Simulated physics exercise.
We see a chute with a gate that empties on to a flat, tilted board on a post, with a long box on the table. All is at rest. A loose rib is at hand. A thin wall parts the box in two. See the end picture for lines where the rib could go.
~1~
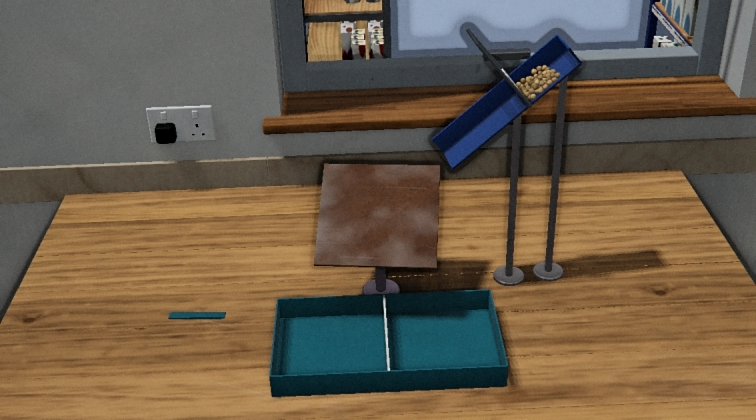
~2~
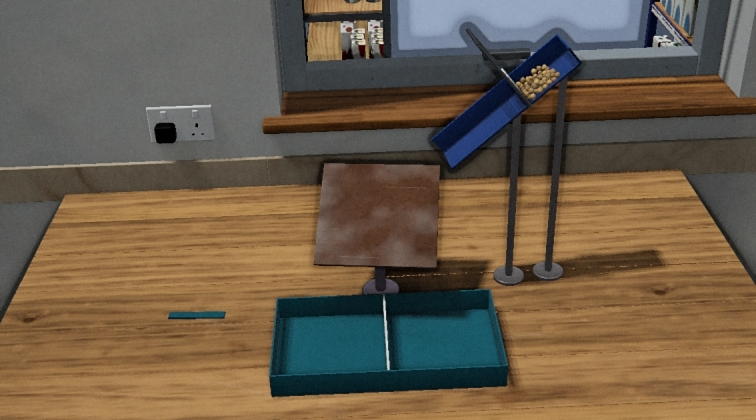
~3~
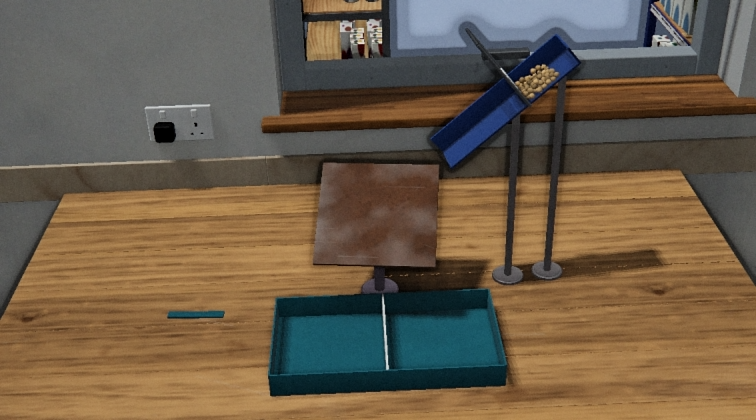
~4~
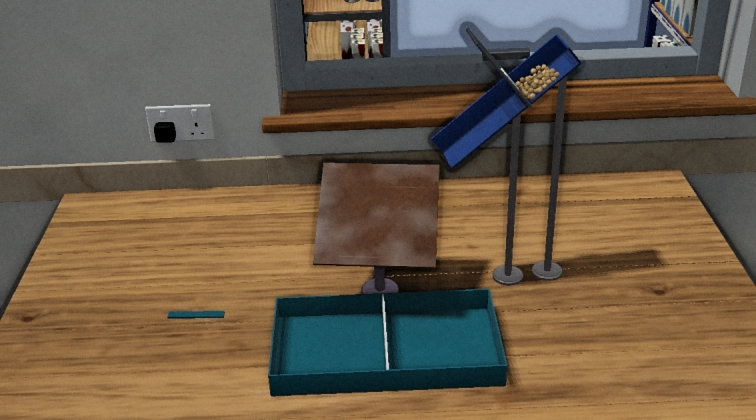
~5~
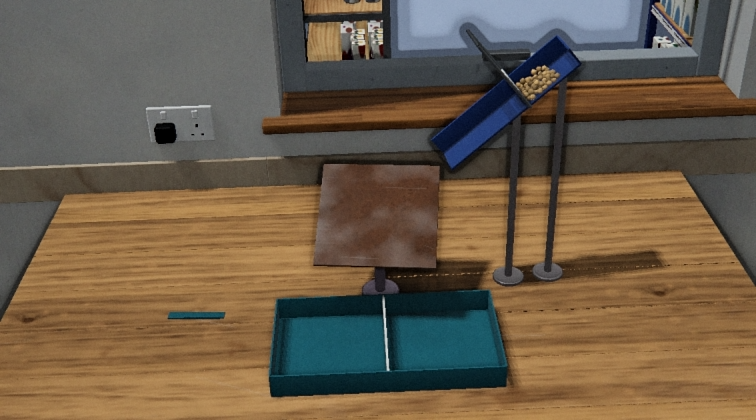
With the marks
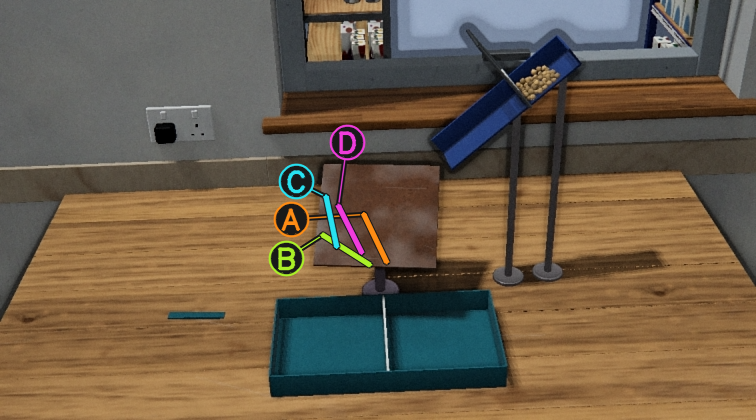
In this clip, a raised blue chute holding pale, round pieces slopes down toward a tilted brown board on a post, behind a divided teal box on a wooden table; nothing visibly moves.
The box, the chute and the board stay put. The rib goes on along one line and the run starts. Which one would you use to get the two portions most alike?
B works best here.
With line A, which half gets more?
The right half.
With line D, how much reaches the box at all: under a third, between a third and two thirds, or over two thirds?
It is over two thirds.
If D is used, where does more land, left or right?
The left half.
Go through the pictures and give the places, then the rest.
Load behind the gate at (535, 84), dried chickpeas; lip of the chute at (448, 161), sloping fairly steeply, in the first frame.
Middle of the board at (378, 214), tilted fairly steeply; middle of its low edge at (375, 266); of its high edge at (382, 164), in the second frame.
Front corners of the box at (269, 375) and (506, 365); front end of its middle wall at (388, 370); gate still shut at (508, 78), in the third frame.
Middle of the load at (534, 83); lip at (447, 161), in the fourth frame.
Middle of the load at (534, 84); lip at (448, 162), in the fifth frame.
On the marked copy, line A from (363, 214) to (386, 261); line B from (322, 235) to (369, 264); line C from (326, 196) to (336, 246); line D from (338, 206) to (361, 252).
With A, of what is caught, a small part in the left half, most in the right.
With B, of what is caught, about half in the left half, about half in the right.
With C, of what is caught, most in the left half, a small part in the right.
With D, of what is caught, most in the left half, about a quarter in the right.
